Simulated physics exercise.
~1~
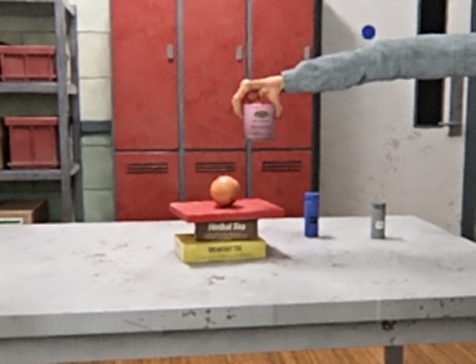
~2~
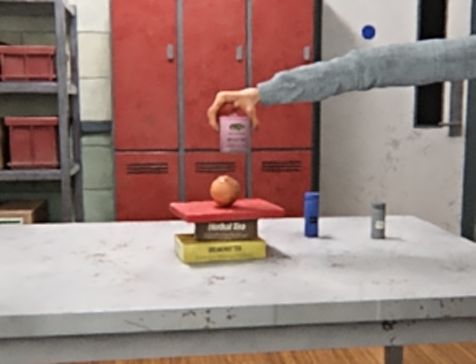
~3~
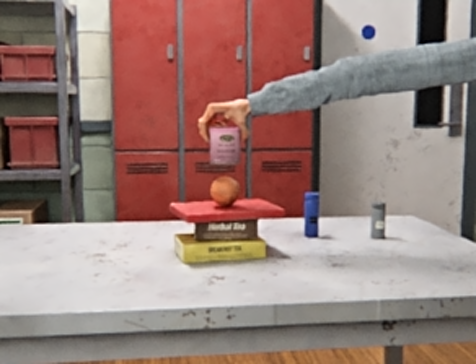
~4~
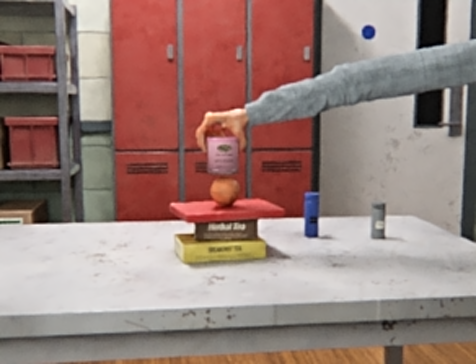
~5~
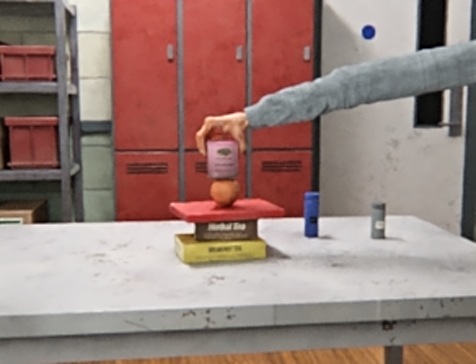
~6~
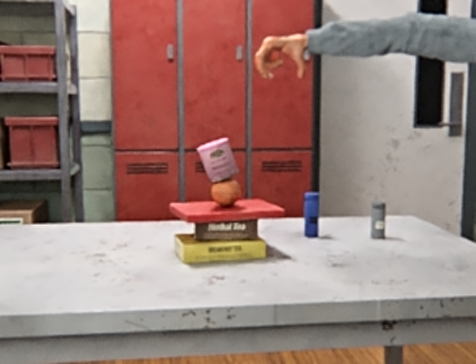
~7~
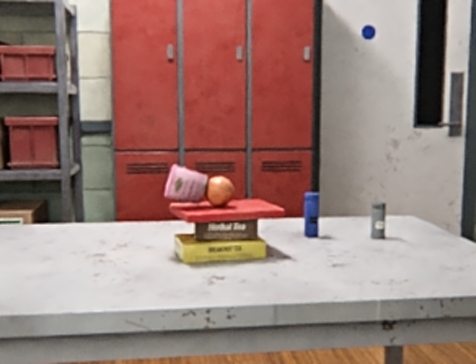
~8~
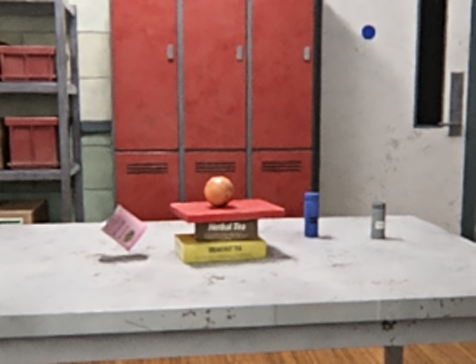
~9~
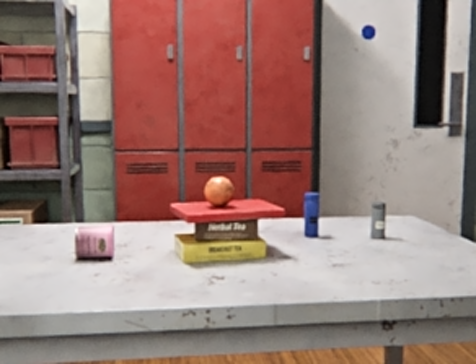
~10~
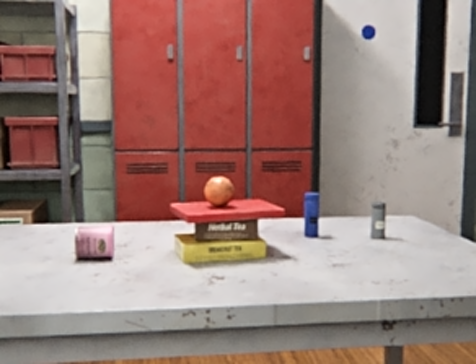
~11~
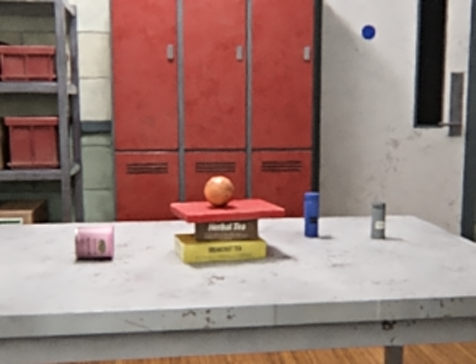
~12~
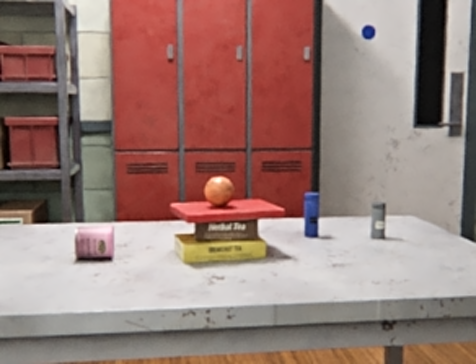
In a room with red lockers and a metal shelf, a worn pale table holds a yellow packet, a brown packet and a red tray stacked up, with an orange ball on top. A blue shaker and a grey shaker stand to the right. A hand in a grey sleeve reaches in from the right, moves a pink pot over the ball and lowers it on top. As the hand lets go and draws back, the pot tilts left. It topples off the ball, which rolls slightly, and drops to the table. The pot ends lying on its side at the left, while the ball remains on the stack.
